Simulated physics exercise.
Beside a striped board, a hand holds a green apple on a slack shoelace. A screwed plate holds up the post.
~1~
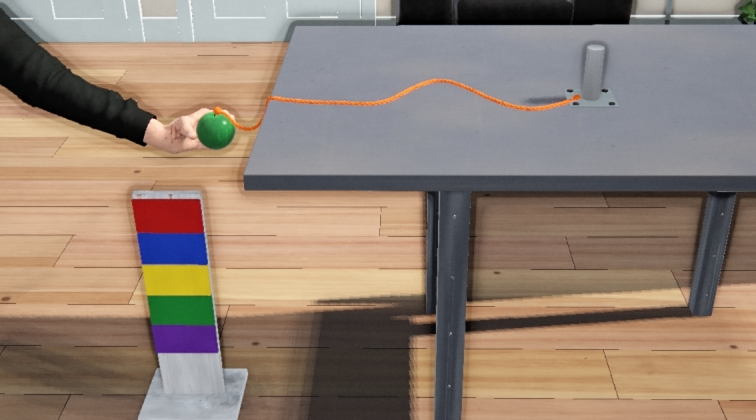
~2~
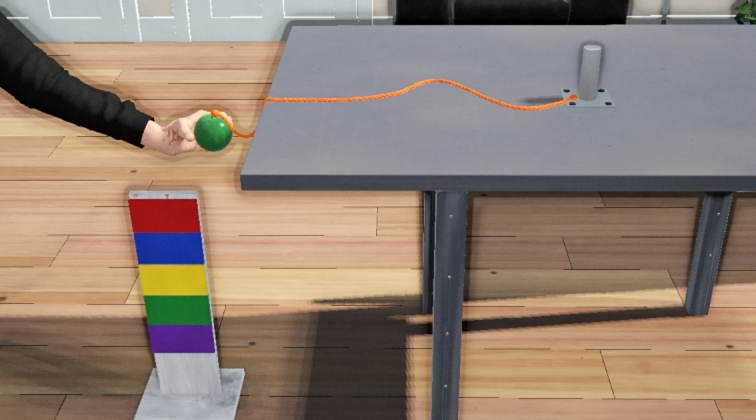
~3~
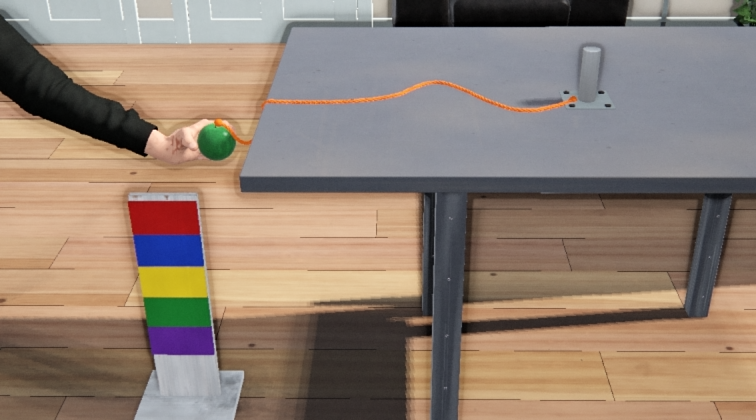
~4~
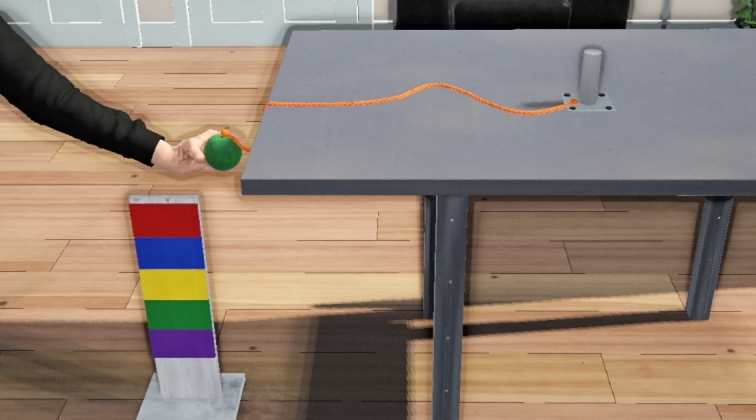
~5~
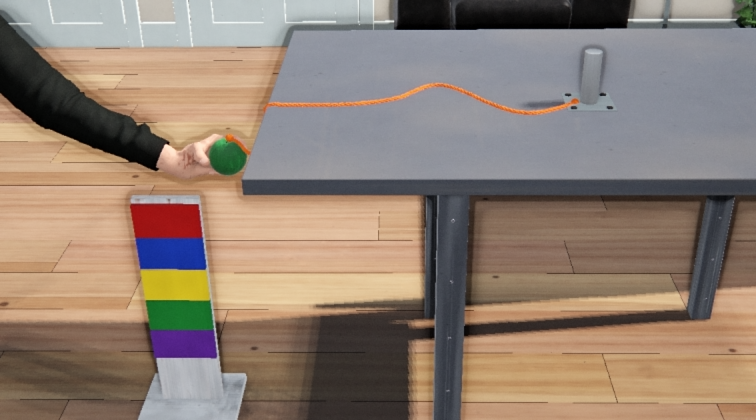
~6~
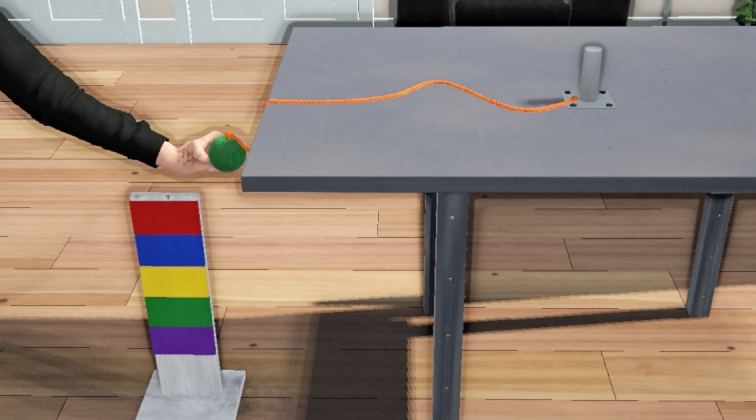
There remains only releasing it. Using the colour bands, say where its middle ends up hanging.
Its middle ends up at the blue band.
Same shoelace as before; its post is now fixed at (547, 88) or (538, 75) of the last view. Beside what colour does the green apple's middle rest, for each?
Trial 1 - yellow; trial 2 - yellow.
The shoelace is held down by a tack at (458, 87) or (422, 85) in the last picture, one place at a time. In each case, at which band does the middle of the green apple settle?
Each in turn comes out as red, red.
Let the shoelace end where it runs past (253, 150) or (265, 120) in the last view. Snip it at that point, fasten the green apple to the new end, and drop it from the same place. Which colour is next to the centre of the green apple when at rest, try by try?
Per try - 1: Red; 2: No band.
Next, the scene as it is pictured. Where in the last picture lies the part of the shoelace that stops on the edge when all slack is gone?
Around (325, 102).
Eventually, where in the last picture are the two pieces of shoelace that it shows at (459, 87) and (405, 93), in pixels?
First: (423, 98). Second: (351, 97).
Early on, apple near (246, 241); level with blue.
Midway, apple near (308, 234); level with blue.
Near the end, apple near (263, 251); level with blue.
Finally, apple near (274, 251); level with blue. At blue.
